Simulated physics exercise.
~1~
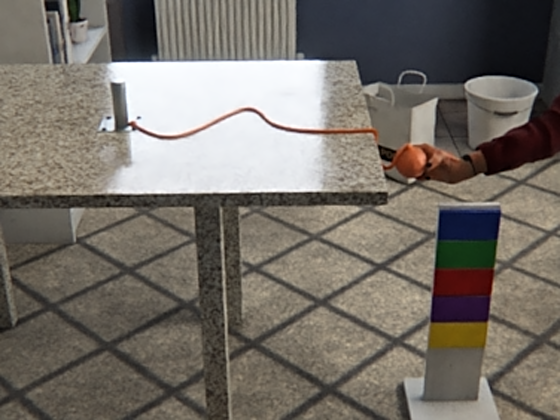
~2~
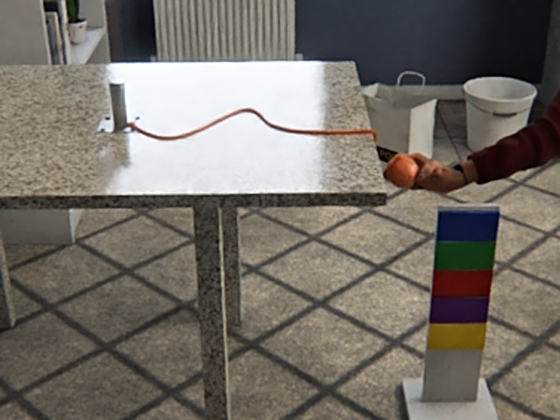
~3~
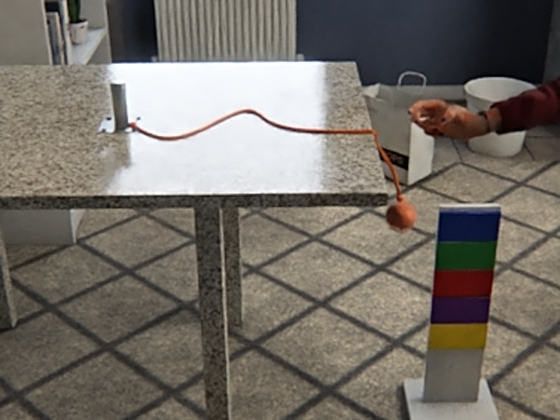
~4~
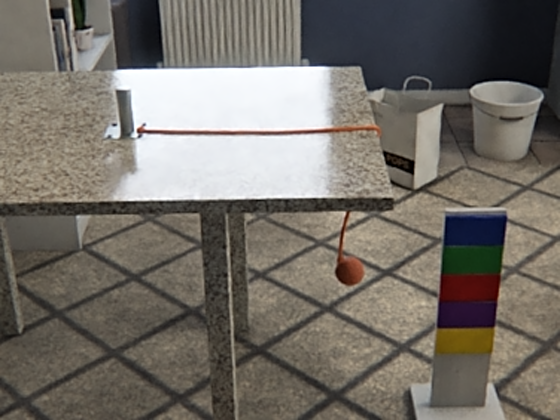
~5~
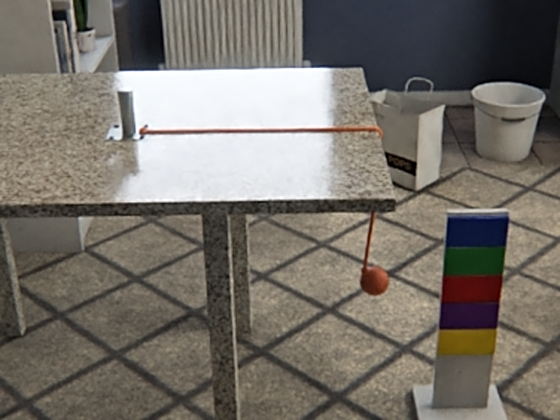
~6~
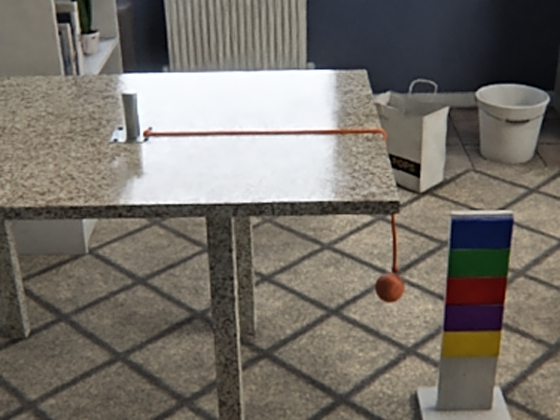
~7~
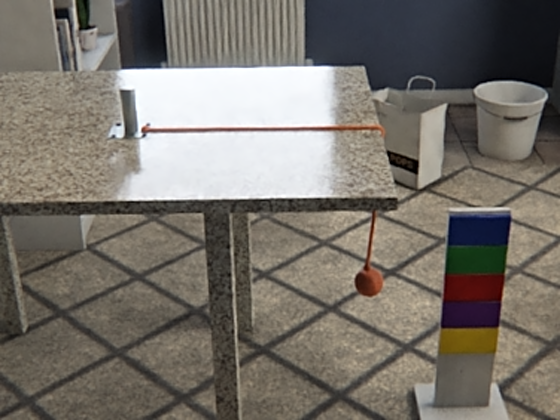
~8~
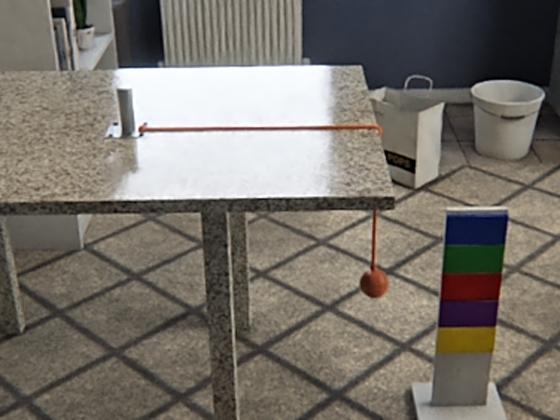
An orange on a cord drops from a hand, swings, and hangs level with red.
